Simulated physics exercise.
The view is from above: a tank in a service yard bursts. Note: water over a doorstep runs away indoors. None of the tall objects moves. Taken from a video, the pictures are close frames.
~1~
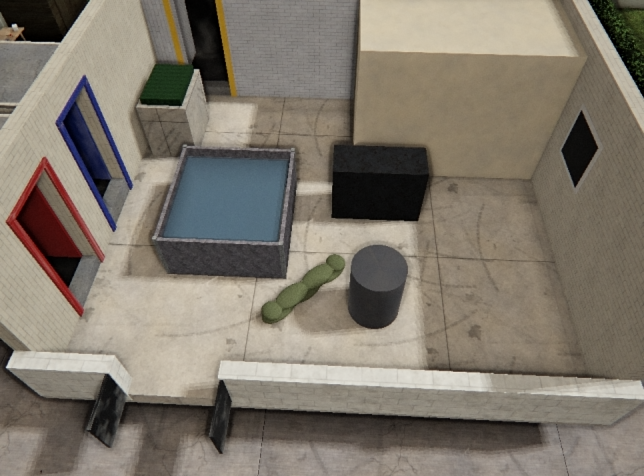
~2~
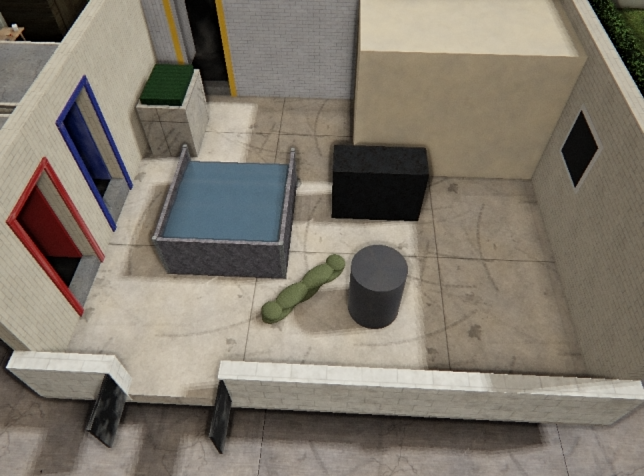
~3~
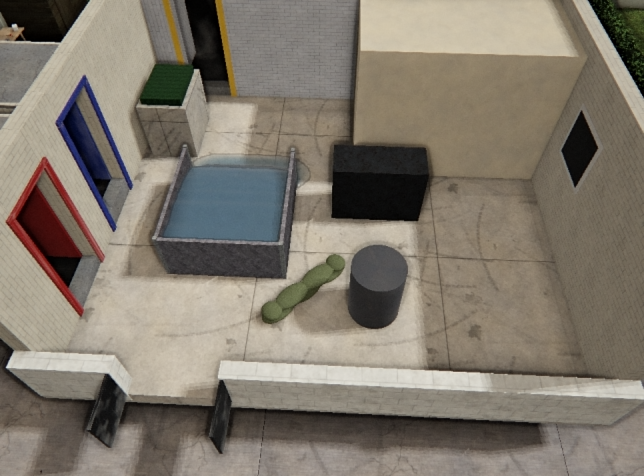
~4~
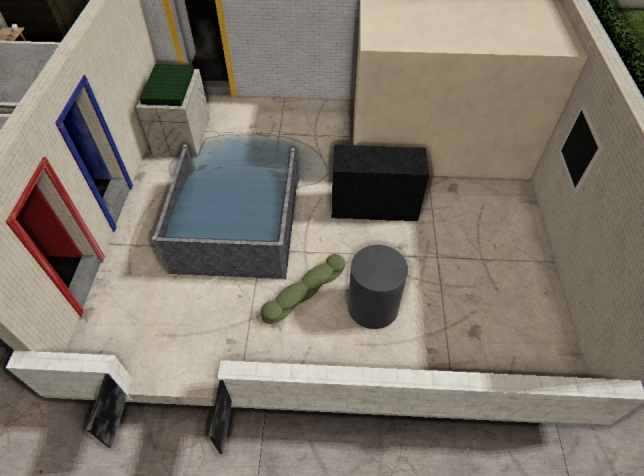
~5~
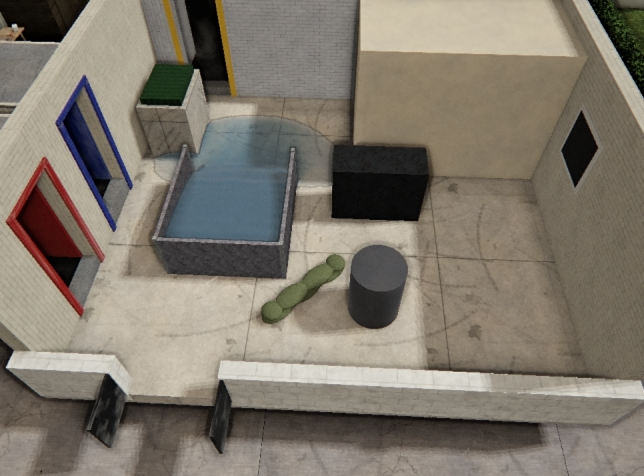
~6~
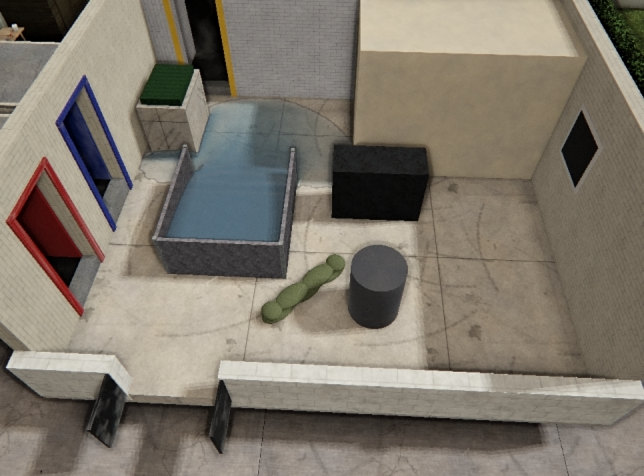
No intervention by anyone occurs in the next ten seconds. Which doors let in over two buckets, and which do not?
Here is how it goes: The yellow door does, the blue door does not, the red door does not.
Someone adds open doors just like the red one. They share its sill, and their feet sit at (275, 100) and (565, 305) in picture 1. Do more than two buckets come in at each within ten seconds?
As listed: Floods, stays under.
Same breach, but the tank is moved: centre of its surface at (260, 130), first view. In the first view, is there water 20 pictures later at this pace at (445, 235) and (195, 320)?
Bone-dry, soaked.
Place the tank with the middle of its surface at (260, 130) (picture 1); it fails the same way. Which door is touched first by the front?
I'd pick the door marked yellow.
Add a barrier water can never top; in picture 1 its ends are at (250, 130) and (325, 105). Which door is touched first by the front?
I'd pick the door marked yellow.
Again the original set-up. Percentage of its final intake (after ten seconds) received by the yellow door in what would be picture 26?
I'd put it at 90 percent.
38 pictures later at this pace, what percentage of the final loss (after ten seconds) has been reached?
My figure is about 55 in a hundred.
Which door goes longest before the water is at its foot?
Door: The red door.
A moment on, water covers 25 % of the floor; the yellow door over two buckets in, the blue door wet at the sill, nothing in, the red door not reached.
Next, water covers 30 % of the floor; the yellow door far over two buckets in, the blue door wet at the sill, nothing in, the red door not reached.
Then, water covers 45 % of the floor; the yellow door far over two buckets in, the blue door wet at the sill, nothing in, the red door wet at the sill, nothing in.
Later, water covers 65 % of the floor; the yellow door far over two buckets in, the blue door wet at the sill, nothing in, the red door wet at the sill, nothing in.
In the end, water covers 95 % of the floor; the yellow door far over two buckets in, the blue door wet at the sill, nothing in, the red door wet at the sill, nothing in.
